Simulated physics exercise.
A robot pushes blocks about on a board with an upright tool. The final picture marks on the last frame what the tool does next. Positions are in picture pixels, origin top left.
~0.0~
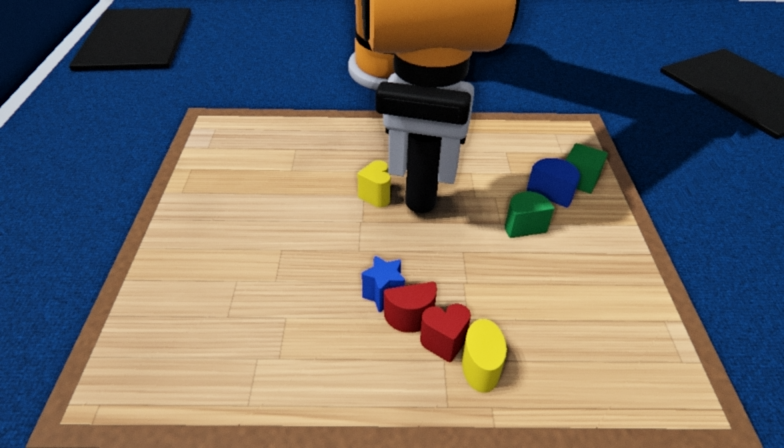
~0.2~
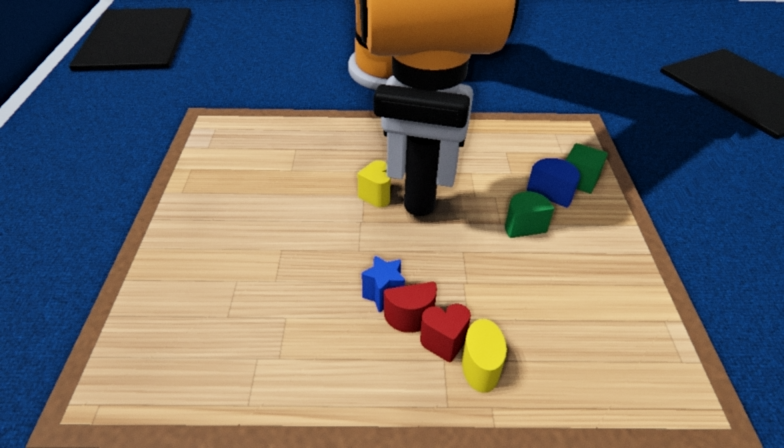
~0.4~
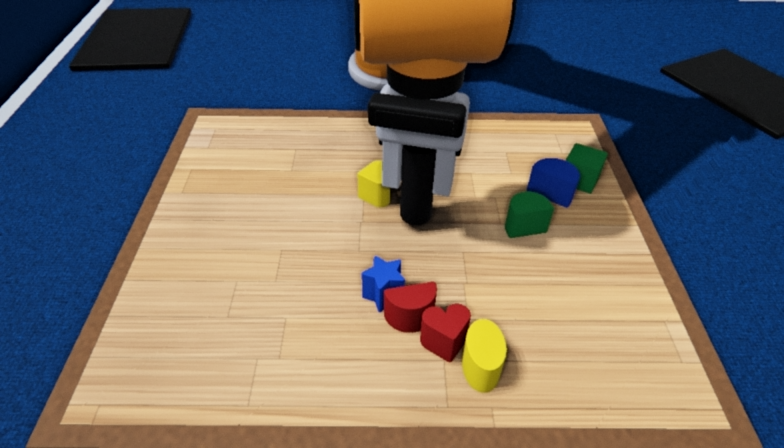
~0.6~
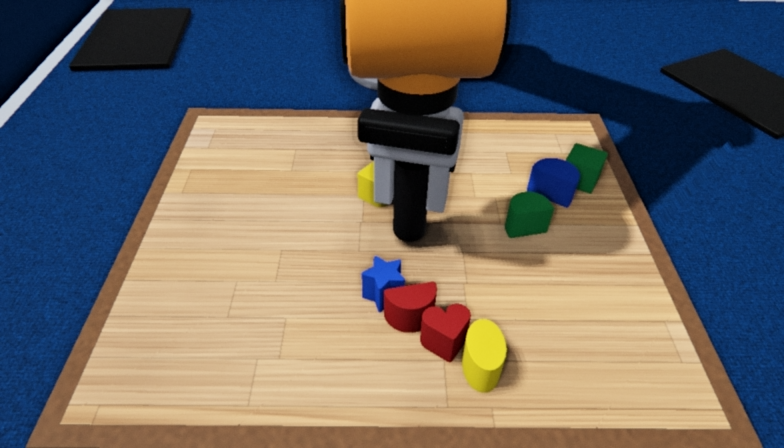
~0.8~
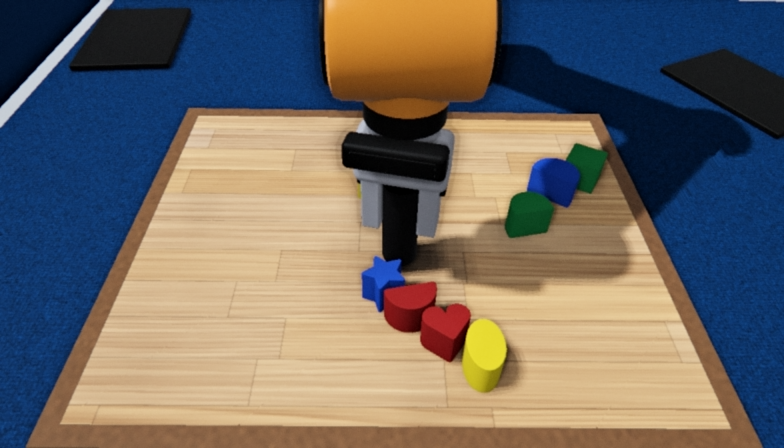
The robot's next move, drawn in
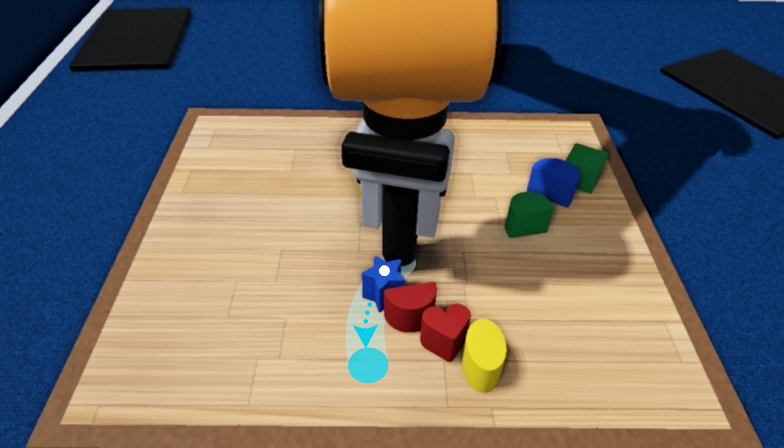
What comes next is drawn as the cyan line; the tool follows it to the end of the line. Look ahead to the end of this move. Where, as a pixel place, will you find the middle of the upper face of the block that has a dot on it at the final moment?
Expect it around (360, 375).
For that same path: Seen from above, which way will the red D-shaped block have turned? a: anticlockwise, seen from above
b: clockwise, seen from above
(a)
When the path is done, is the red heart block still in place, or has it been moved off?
It ends up on the same spot.
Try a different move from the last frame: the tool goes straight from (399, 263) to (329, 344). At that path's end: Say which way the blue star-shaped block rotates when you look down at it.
Twists anticlockwise.
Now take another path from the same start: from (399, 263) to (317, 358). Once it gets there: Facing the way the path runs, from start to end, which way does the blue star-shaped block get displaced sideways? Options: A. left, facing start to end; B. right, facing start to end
A: Left, facing start to end.
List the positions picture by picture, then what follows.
Tool's lower end (421, 204); blue star-shaped block (384, 271); red D-shaped block (413, 295); red heart block (448, 318), in the first frame.
Tool (419, 207); blocks still, in the second frame.
Tool (416, 216); blocks still, in the third frame.
Tool (409, 232); blocks still, in the fourth frame.
Tool (399, 255); blue star-shaped block (384, 271); red D-shaped block (413, 295); red heart block (448, 318), in the fifth frame.
Drawn move, from (399, 263) by way of (377, 290) and (365, 325) to (368, 365); the dot is on the blue star-shaped block.
On the path given first. One third of the way, tool (377, 283); blue star-shaped block (372, 292); red D-shaped block (410, 303), turned 35° anticlockwise.
Two thirds of the way, tool (365, 318); blue star-shaped block (359, 331); red D-shaped block (407, 306), turned 55° anticlockwise.
At the end, tool (368, 358); blue star-shaped block (360, 375); red D-shaped block (408, 306), turned 55° anticlockwise; red heart block still.
